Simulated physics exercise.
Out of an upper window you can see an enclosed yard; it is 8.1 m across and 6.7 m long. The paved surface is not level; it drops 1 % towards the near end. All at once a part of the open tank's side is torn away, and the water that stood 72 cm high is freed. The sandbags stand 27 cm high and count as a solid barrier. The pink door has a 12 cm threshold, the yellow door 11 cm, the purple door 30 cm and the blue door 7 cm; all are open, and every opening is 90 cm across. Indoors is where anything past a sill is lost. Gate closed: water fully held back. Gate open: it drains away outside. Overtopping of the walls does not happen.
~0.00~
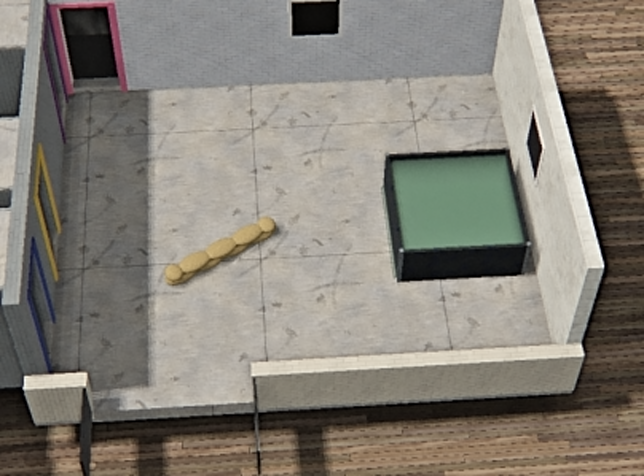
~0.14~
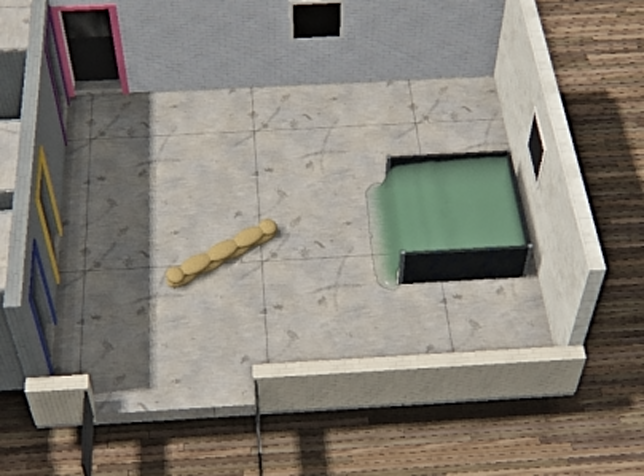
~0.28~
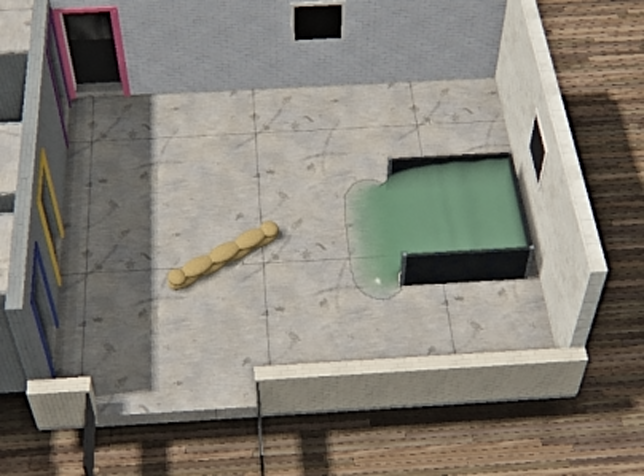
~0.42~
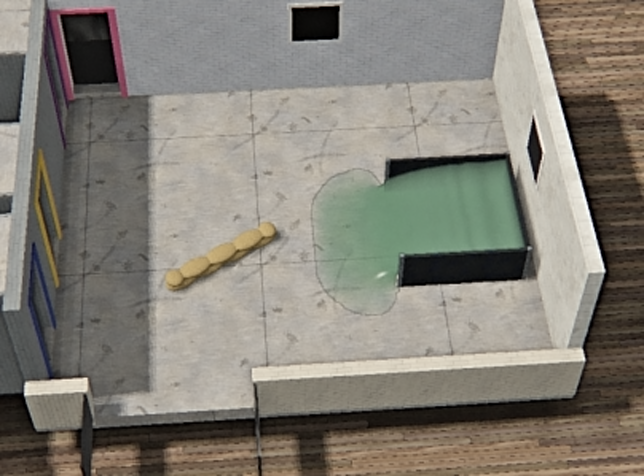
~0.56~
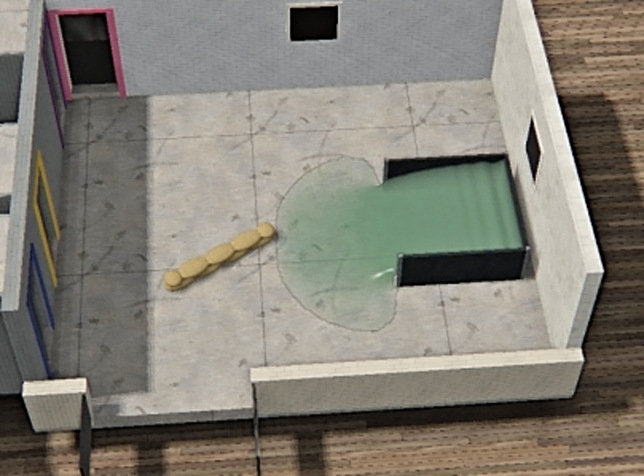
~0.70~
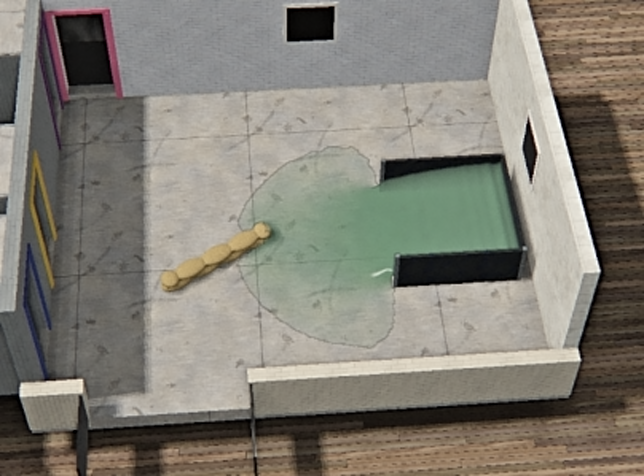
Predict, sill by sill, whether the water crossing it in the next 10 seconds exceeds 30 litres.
Pink door: Limit broken; yellow door: Limit unbroken; purple door: Limit unbroken; blue door: Limit broken.
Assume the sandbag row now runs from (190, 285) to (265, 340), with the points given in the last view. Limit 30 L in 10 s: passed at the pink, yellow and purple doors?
Doors: Pink exceeds / yellow exceeds / purple stays under.
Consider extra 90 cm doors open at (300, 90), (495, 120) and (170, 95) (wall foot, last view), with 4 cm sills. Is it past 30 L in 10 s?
Per doorway, in order: Insufficient / insufficient / sufficient.
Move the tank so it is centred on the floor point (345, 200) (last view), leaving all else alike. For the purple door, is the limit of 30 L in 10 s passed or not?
Well, purple ends up inside the mark.
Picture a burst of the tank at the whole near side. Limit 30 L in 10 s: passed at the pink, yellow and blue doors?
At pink the amount is beneath the mark, at yellow it is beneath the mark, and at blue it is higher than the mark.
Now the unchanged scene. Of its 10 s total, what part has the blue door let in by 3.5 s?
By then it's near 55% of the total.
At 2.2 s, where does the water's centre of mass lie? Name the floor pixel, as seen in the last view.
Roughly (307, 248).
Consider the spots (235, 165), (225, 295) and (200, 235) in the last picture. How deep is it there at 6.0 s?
Roughly 3, 4, 5 cm.
After 1.4 s water covers 35 % of the floor and is deepest (37 cm) near (275, 240); pink door not reached, yellow door not reached, purple door not reached, blue door not reached.
After 2.2 s water covers 60 % of the floor and is deepest (46 cm) near (46, 408); pink door not reached, yellow door not reached, purple door not reached, blue door 10 cm at the sill, 3 L in.
After 3.5 s water covers 65 % of the floor and is deepest (30 cm) near (63, 101); pink door 23 cm at the sill, 11 L in, yellow door 9 cm at the sill, 0 L in, purple door 20 cm at the sill, 0 L in, blue door 17 cm at the sill, 59 L in.
After 6.0 s water covers 70 % of the floor and is deepest (12 cm) near (54, 270); pink door 8 cm at the sill, 55 L in, yellow door 12 cm at the sill, 1 L in, purple door 9 cm at the sill, 0 L in, blue door 8 cm at the sill, 102 L in.
After 10.0 s water covers 80 % of the floor and is deepest (12 cm) near (46, 398); pink door 2 cm at the sill, 55 L in, yellow door 5 cm at the sill, 2 L in, purple door 2 cm at the sill, 0 L in, blue door 7 cm at the sill, 104 L in.
